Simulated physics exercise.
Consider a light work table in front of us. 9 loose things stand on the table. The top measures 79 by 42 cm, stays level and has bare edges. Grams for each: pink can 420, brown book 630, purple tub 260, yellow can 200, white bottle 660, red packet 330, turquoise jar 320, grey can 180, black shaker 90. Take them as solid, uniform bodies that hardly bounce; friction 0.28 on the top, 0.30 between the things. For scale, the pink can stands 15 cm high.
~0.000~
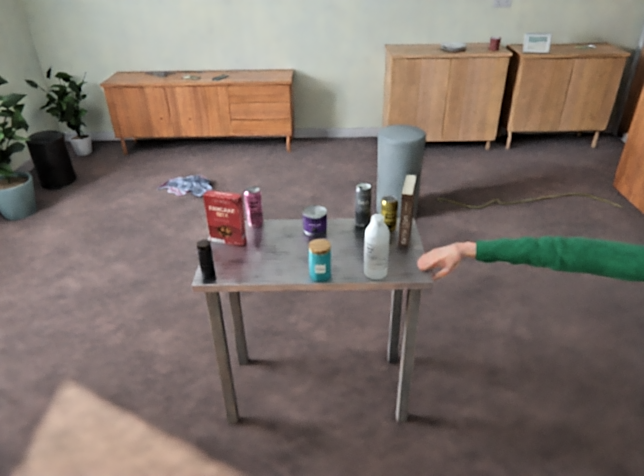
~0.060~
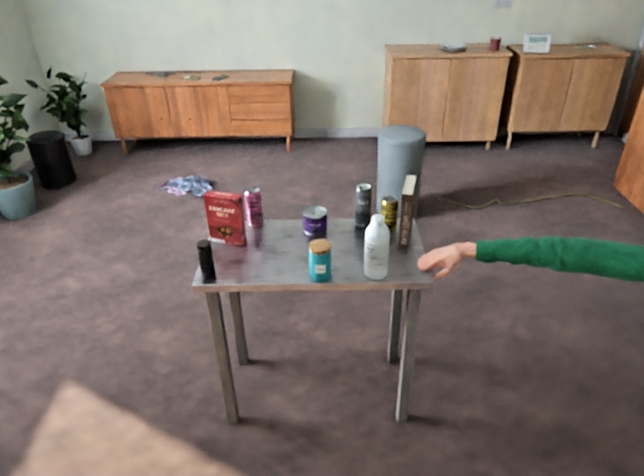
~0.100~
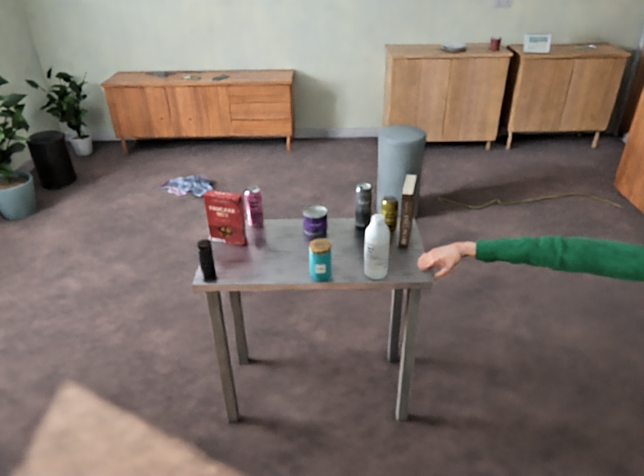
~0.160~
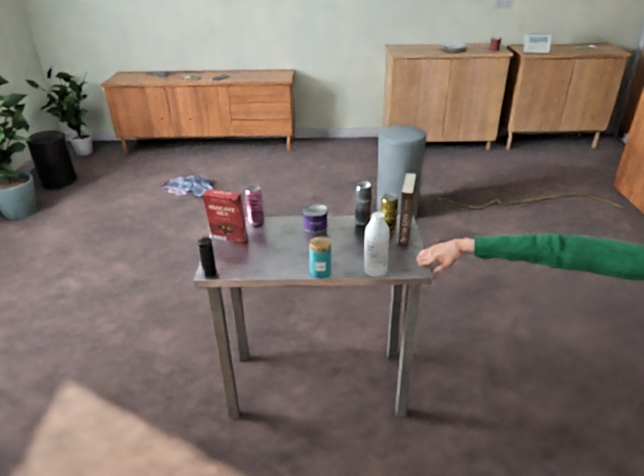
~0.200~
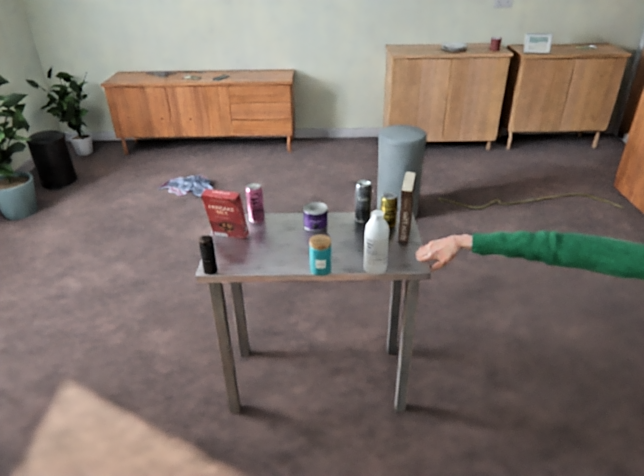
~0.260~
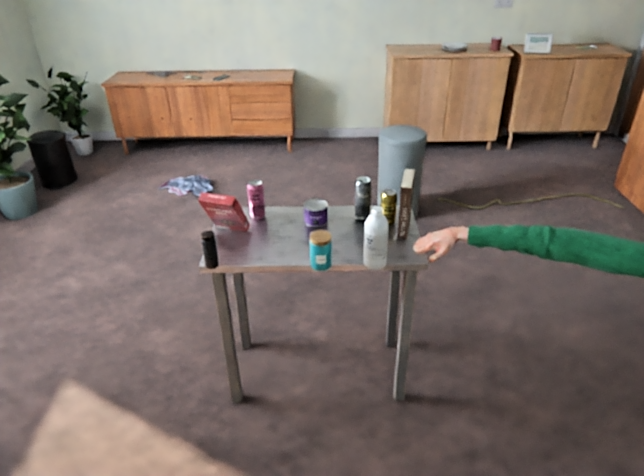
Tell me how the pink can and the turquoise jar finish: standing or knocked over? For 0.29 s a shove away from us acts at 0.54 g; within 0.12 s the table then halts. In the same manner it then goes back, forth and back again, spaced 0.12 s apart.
Pink can - knocked over; turquoise jar - knocked over.
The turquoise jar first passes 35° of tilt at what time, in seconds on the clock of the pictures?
That first happens close to 0.4 seconds.
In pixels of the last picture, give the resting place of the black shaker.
Its middle comes to rest around (225, 454).
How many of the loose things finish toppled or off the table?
Total: 9.
After 0.66 s, table shifted 30 cm; white bottle and black shaker now off the table; red packet on its side.
After 1.16 s, table shifted 1 cm; pink can, brown book, purple tub, yellow can and grey can now off the table; red packet on its side.
After 1.86 s, table shifted 18 cm; red packet now off the table.
At rest (2.7 s), off the table and tipped over, pink can, brown book, purple tub, yellow can, white bottle, red packet, turquoise jar, grey can and black shaker. In the last view, turquoise jar near (324, 357).
